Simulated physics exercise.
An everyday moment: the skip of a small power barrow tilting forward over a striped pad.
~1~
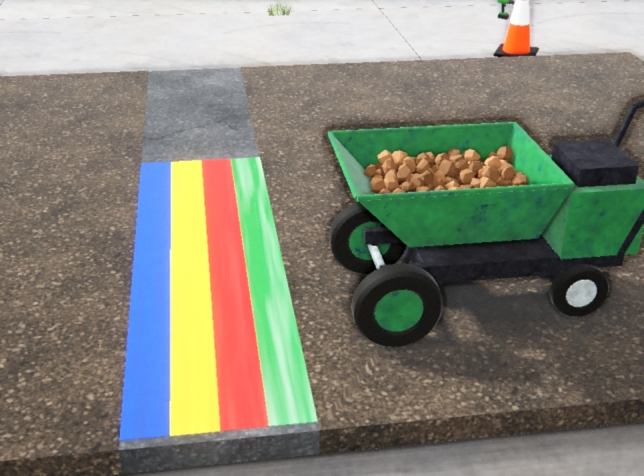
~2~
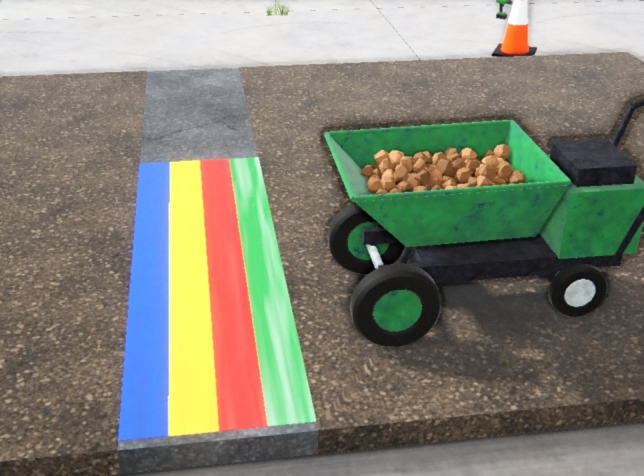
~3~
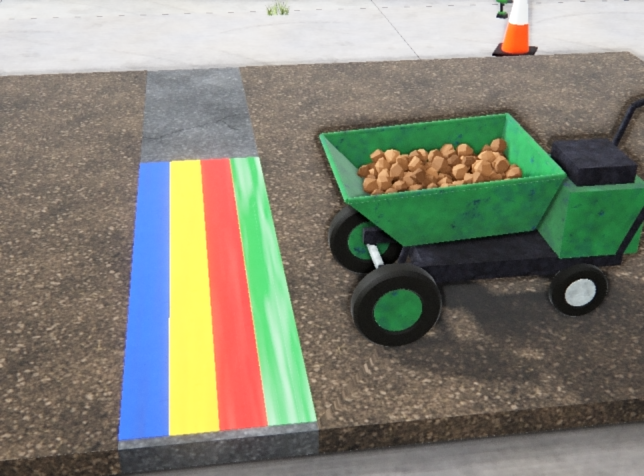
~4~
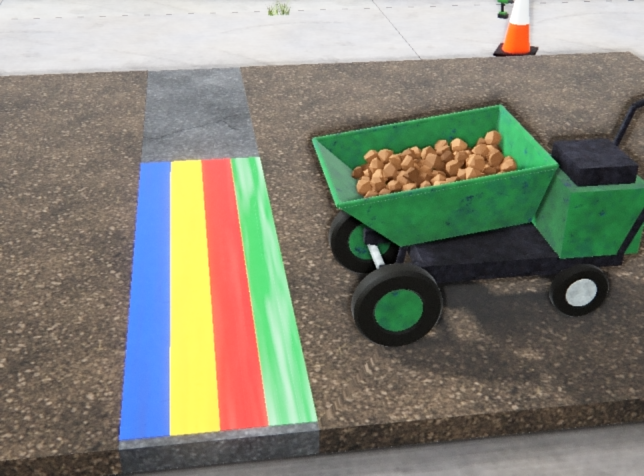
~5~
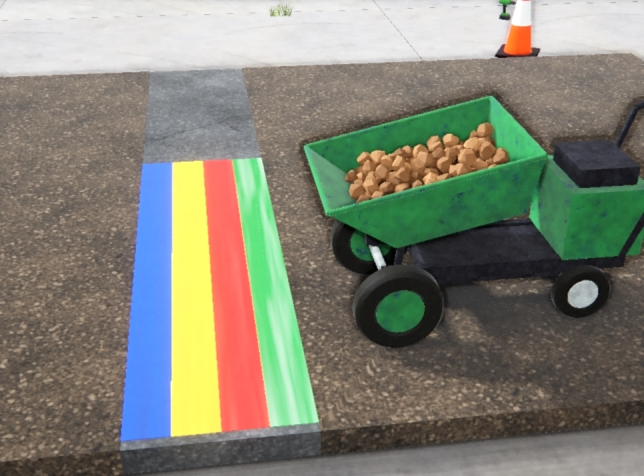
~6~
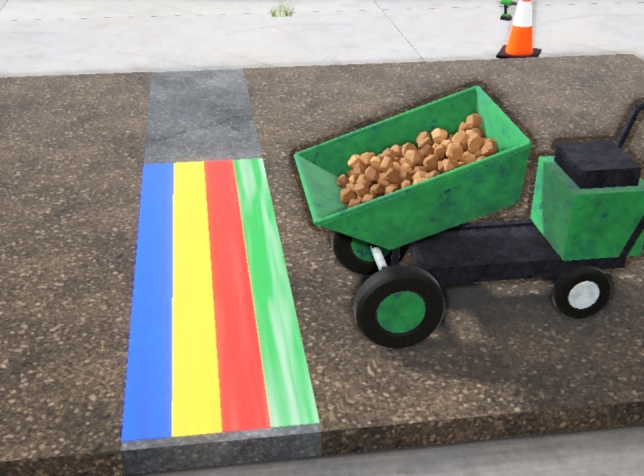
Green skip of a small power barrow loaded with brown clods tilting gradually forward to the left beside a striped pad.
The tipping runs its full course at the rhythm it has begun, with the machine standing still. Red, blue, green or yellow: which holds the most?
The heap favours the red strip.
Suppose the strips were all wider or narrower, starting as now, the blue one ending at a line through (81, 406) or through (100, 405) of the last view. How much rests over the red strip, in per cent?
Near 40 % and 40 %.
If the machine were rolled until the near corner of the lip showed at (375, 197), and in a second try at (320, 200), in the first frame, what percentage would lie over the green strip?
The first gives 10 %, the second 0 %.
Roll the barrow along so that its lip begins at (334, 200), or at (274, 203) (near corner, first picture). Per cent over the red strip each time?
About 20 and 0 per cent.
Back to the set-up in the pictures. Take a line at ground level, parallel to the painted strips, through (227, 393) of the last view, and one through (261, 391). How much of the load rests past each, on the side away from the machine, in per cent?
Near 60 % and 90 %.
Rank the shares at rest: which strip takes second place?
In second place: That yellow strip.
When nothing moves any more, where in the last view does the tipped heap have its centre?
Close to (207, 314).
Shortly afterwards, skip tipped steeply; the whole lot in the skip.
Next, skip tipped steeply; the bulk in the skip; near a quarter over the red strip; a little over the yellow strip; only a few falling.
Some moments later, skip tipped right over; a little in the skip; only a few over the green strip; near a third over the red strip; near a quarter over the yellow strip; near a quarter over the blue strip; a little off the paint.
In the end, skip tipped right over; only a few in the skip; a little over the green strip; near a third over the red strip; near a quarter over the yellow strip; near a quarter over the blue strip; a little off the paint.
